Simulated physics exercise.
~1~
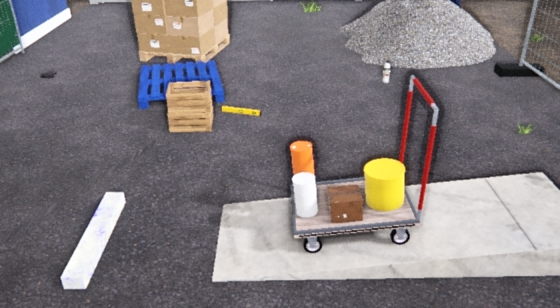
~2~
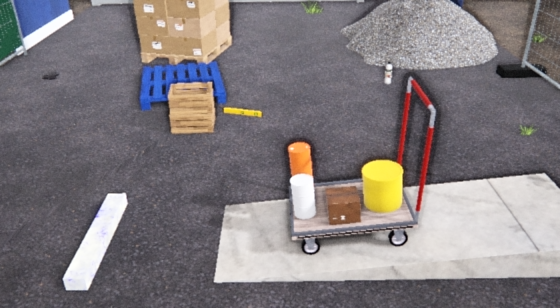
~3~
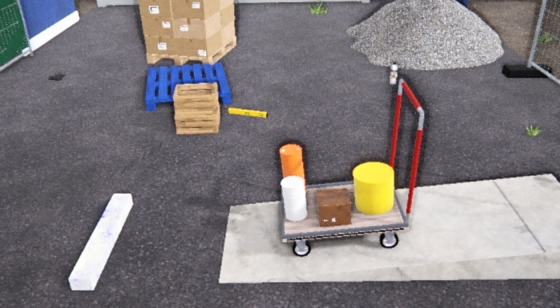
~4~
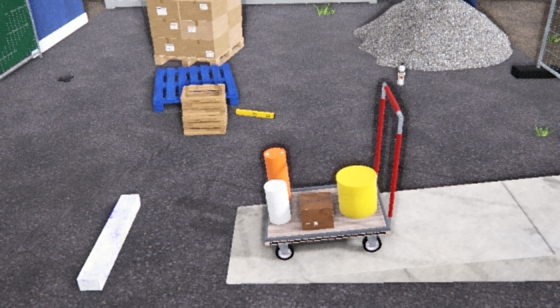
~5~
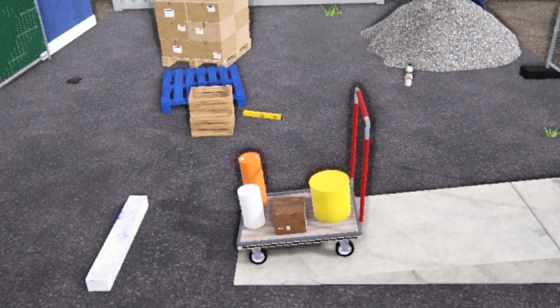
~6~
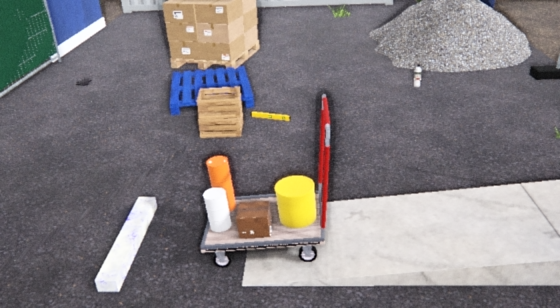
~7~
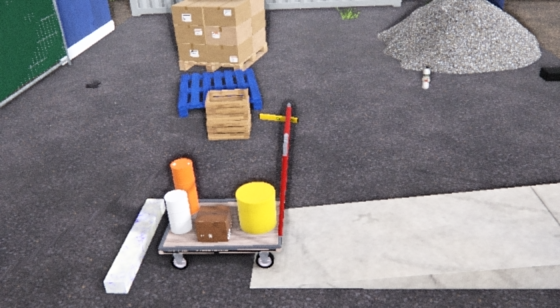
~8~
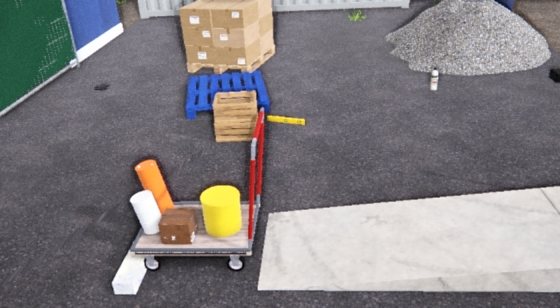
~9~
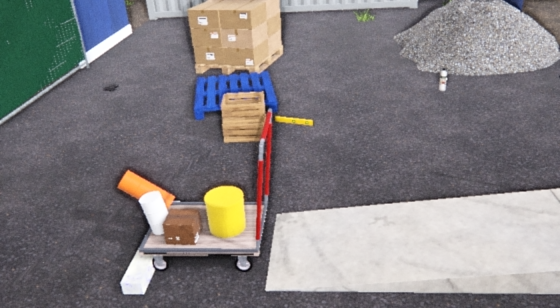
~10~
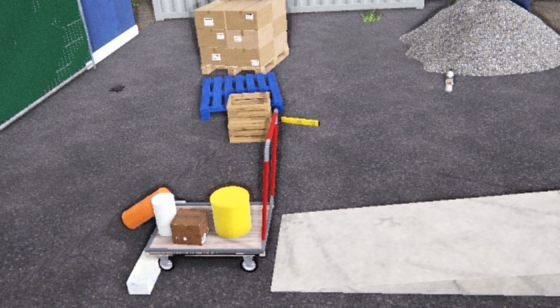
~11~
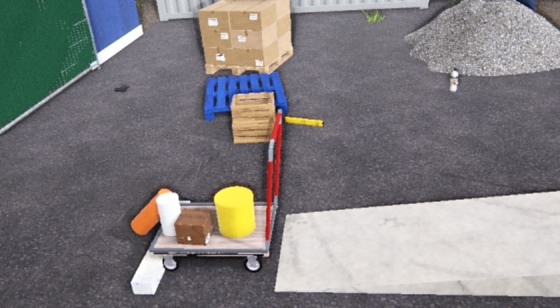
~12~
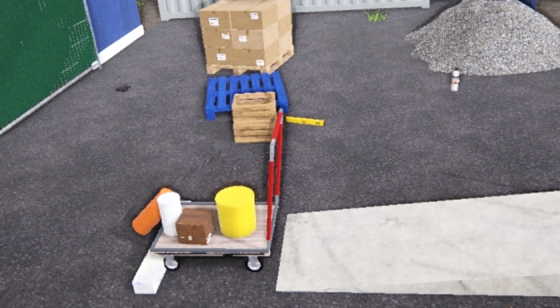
At first, a trolley with a red handle stands on a pale ramp, carrying a yellow pail, a brown box, a white canister and an orange canister. It rolls left, slowly and then faster, leaving the ramp and crossing the dark ground toward a white kerb, while the view pans slightly. The trolley reaches the kerb and stops, and both canisters tip to the left. The orange one topples over the deck's edge, while the white one rocks back upright. Finally, the trolley rests against the kerb with pail, box and white canister aboard, the orange canister off its left end.
